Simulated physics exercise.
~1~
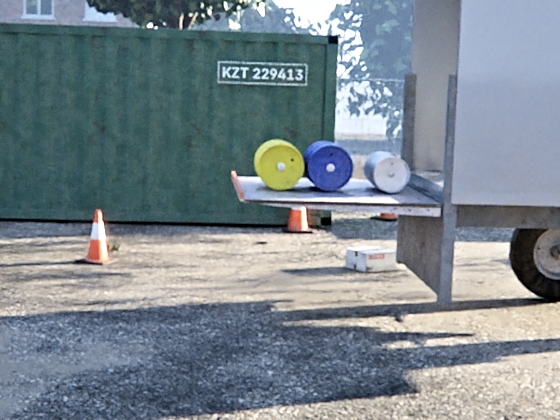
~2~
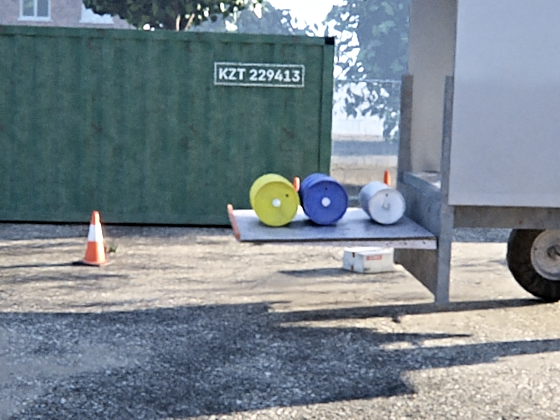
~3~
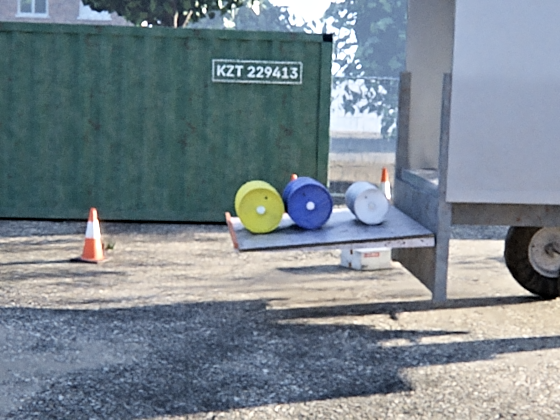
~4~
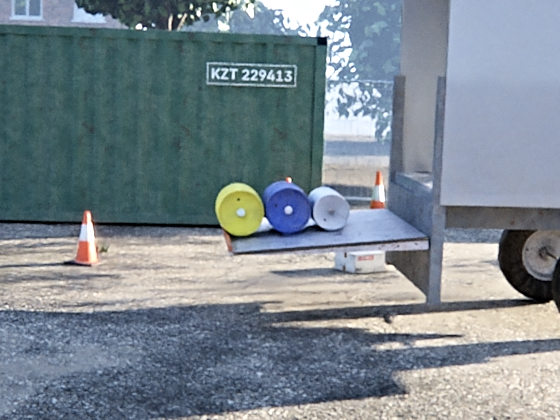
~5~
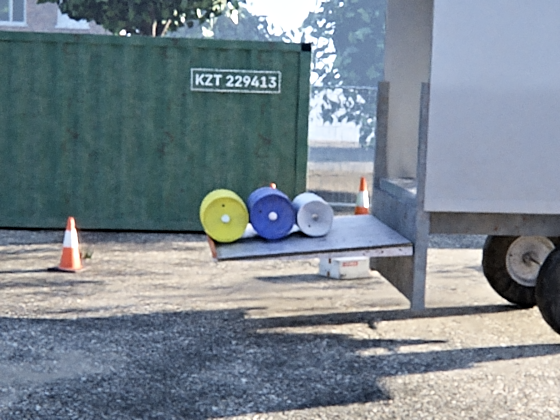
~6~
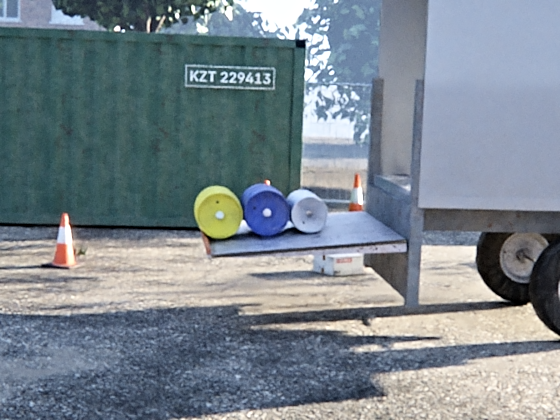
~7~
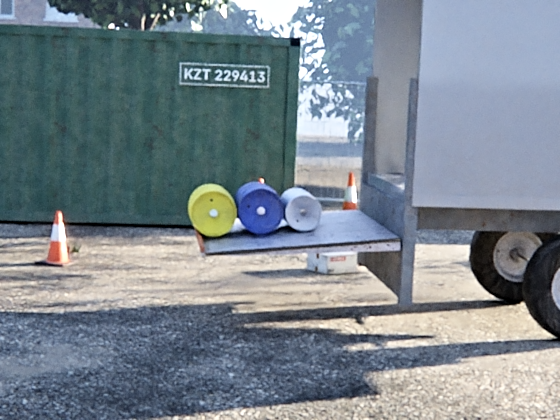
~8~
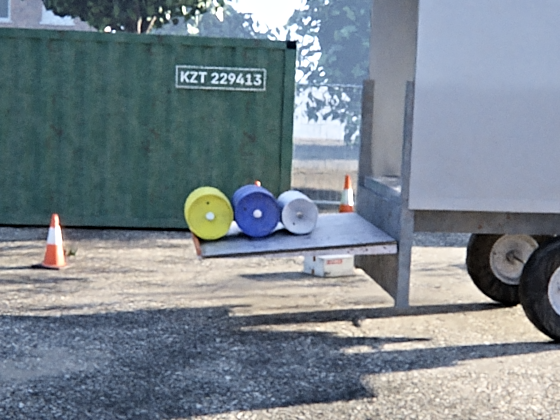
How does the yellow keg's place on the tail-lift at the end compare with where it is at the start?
At the start it lies a little way in from the raised outer edge of the level platform. By the end it is lower and has rolled left to that edge, resting there on the tilted platform.
